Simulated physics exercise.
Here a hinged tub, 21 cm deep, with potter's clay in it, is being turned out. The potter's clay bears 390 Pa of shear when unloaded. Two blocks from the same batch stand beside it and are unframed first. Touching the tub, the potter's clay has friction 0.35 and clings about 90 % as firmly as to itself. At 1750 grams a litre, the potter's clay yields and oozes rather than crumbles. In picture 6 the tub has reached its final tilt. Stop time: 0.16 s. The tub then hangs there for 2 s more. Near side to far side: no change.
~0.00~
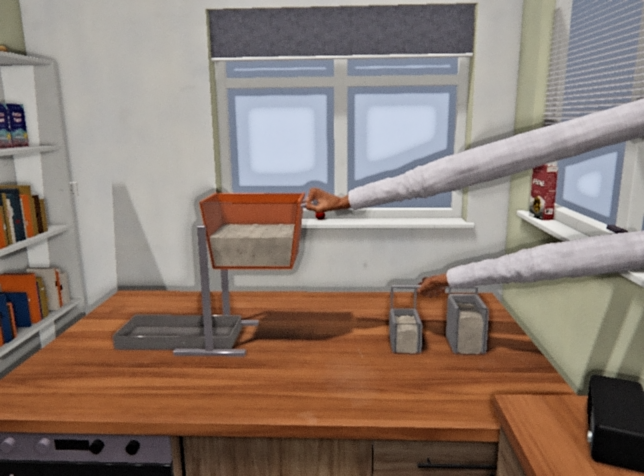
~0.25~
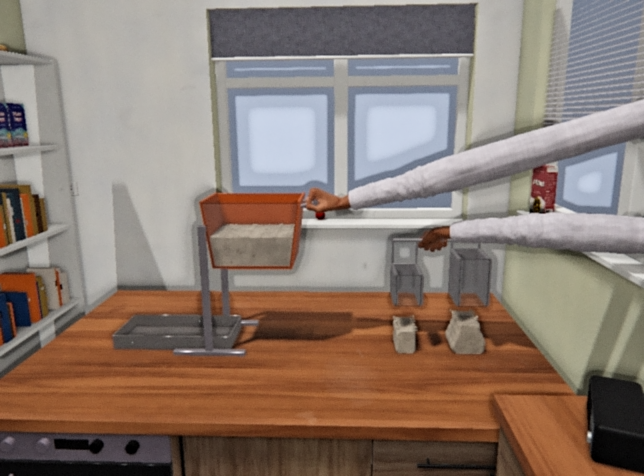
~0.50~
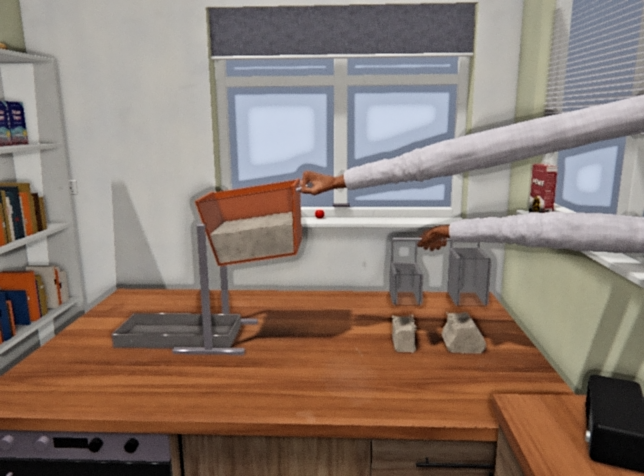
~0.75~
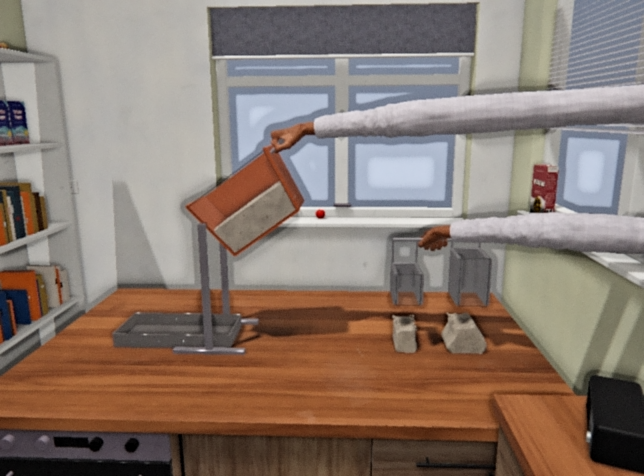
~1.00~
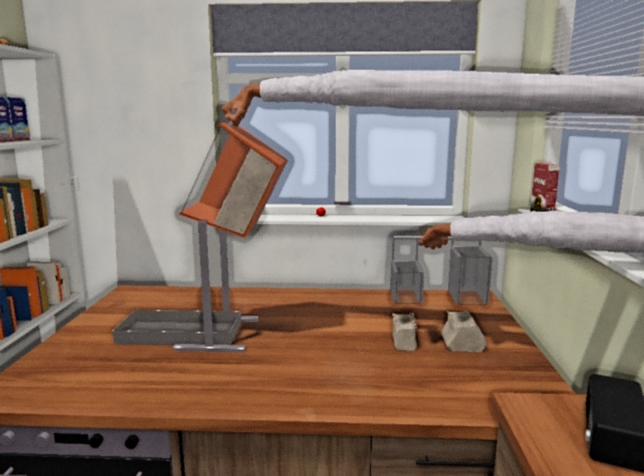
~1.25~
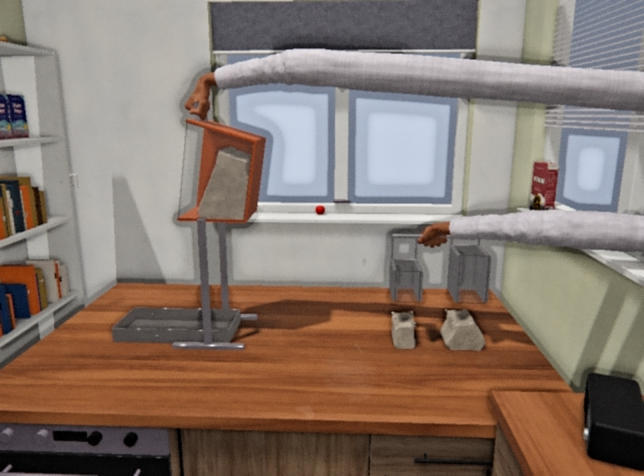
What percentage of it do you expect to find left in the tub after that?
About 85 percent is left in the tub.
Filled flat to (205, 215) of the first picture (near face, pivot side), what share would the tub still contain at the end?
50 %.
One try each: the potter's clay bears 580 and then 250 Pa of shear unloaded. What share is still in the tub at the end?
Going in order, it's 100 % and then 65 %.
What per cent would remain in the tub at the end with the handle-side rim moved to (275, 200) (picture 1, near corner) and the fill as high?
I'd say around 100 percent would remain in the tub at the end.
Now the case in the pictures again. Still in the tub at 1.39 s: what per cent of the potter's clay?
I'd put it close to 100 %.
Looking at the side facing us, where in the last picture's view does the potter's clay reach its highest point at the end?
On the near face, the top ends up close to (218, 184).
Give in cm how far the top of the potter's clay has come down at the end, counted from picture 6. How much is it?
Roughly 10 cm.
By 1.39 s, the tub is at 81 degrees and holds 100 %.
By 1.56 s, the tub is at 81 degrees and holds 94 %.
By 1.73 s, the tub is at 81 degrees and holds 89 %.
By 1.90 s, the tub is at 81 degrees and holds 88 %.
By 3.25 s, at the end, the tub is at 81 degrees and holds 85 %.
